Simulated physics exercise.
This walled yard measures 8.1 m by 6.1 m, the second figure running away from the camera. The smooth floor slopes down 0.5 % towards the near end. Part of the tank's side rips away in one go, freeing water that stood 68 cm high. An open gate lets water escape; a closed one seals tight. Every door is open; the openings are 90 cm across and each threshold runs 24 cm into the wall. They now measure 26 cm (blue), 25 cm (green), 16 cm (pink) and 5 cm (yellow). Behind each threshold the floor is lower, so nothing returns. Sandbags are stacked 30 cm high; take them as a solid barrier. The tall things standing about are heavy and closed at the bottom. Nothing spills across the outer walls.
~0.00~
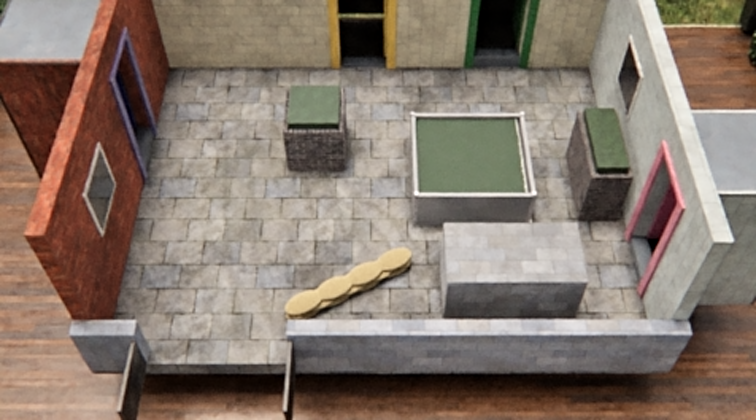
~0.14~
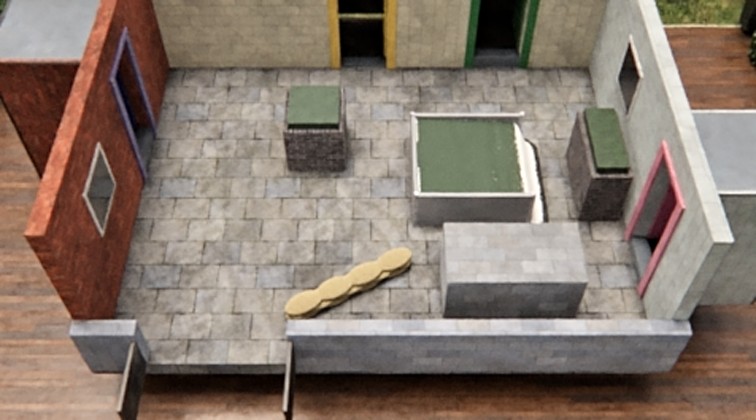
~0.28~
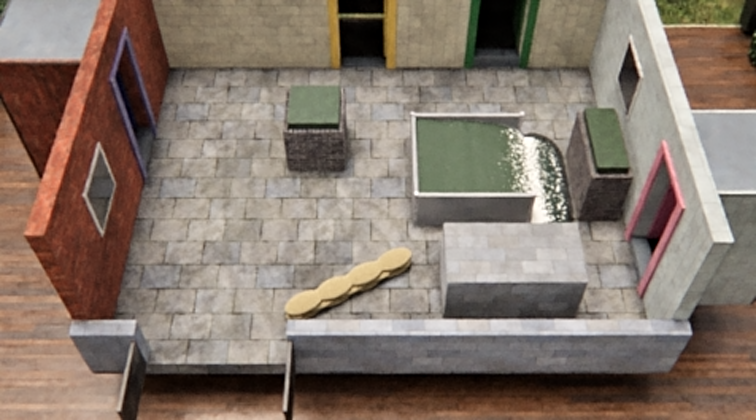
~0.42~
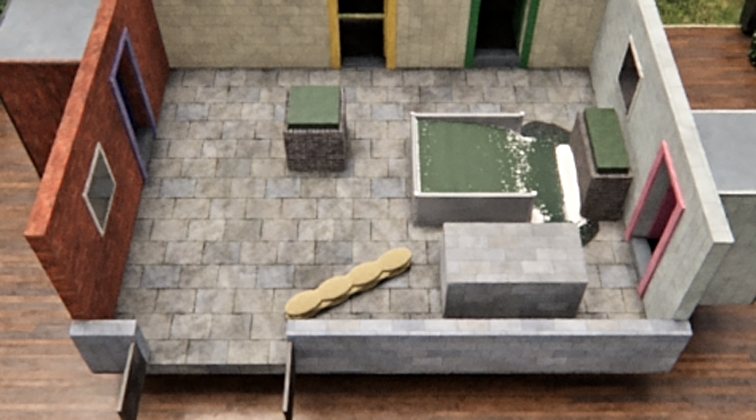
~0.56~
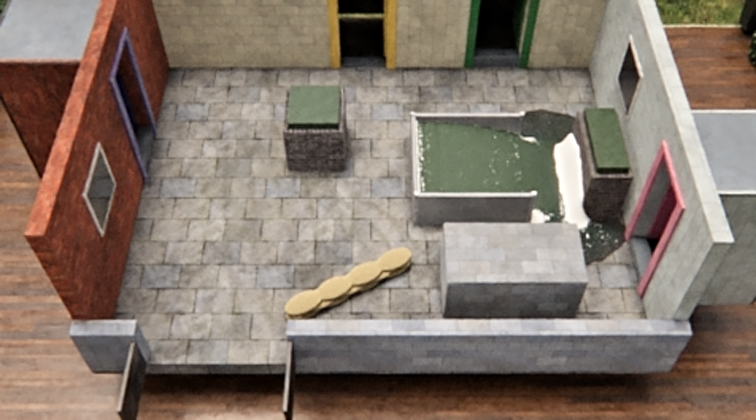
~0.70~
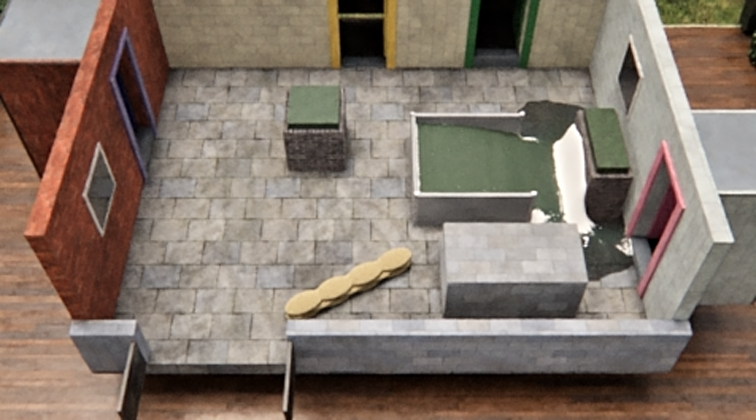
The footage shows a walled stone yard with a green-filled rectangular tank, whose right side gives way; dark green water pours out, spreads around the block on the right, and extends across the paving close to the pink door.
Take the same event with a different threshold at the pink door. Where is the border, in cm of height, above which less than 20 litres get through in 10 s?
It would have to be roughly 15 cm high.
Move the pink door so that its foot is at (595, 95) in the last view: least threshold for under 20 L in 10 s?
Roughly 18 cm.
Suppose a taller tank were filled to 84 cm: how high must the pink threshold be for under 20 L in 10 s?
Some 19 cm.
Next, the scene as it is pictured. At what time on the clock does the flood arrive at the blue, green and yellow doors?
Blue 6.0 s, green 2.0 s, yellow 2.8 s.
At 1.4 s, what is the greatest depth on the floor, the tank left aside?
Roughly 46 cm.
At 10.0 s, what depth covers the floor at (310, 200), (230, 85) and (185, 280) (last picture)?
In that order: 1, 6 and 6 cm.
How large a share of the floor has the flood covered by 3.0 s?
About 30 per cent.
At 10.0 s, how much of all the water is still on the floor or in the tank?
Roughly 94 in a hundred.
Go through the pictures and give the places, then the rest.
The tank at (471, 156) is whole and still, 68 cm deep; the pink door at (651, 227) is dry, in the first frame.
Water pours out at (522, 172) and has run 0.3 m, to a hidden place; about 9 cm deep outside, 68 cm at the back, in the second frame.
Water pours out at (521, 175) and has run 0.7 m, to a hidden place; about 12 cm deep outside, 68 cm at the back, in the third frame.
The front is at a hidden place, 1.2 m from the gap at (521, 176); 2.2 m2 of floor is wet, 64 cm left at the back, in the fourth frame.
The front is at a hidden place, 1.6 m from the gap at (521, 176); 3.1 m2 of floor is wet, 57 cm left at the back, in the fifth frame.
The front is at (630, 258), 1.8 m from the gap at (521, 176); 3.7 m2 of floor is wet, 58 cm left at the back; the pink door at (651, 227), 2.4 m from the gap, is still 0.1 m from the nearest water, in the sixth frame.
After 1.4 s water covers 15 % of the floor, deepest (46 cm) near (567, 196); 19 cm at the pink door, 1 litre in over its 16 cm threshold.
After 3.0 s water covers 30 % of the floor, deepest (25 cm) near (643, 348); 14 cm at the pink door, 12 litres in over its 16 cm threshold.
After 10.0 s water covers 90 % of the floor, deepest (11 cm) near (327, 349); 8 cm at the pink door, 15 litres in over its 16 cm threshold.
At the pink door as built, the water arrived by 0.8 s and peaked near 19 cm at 1.8 s.
With a threshold of 12.5 cm, 41 litres would have come in within the 10 s; with 16.5 cm, 10 litres. So under 20 litres takes about 15 cm.
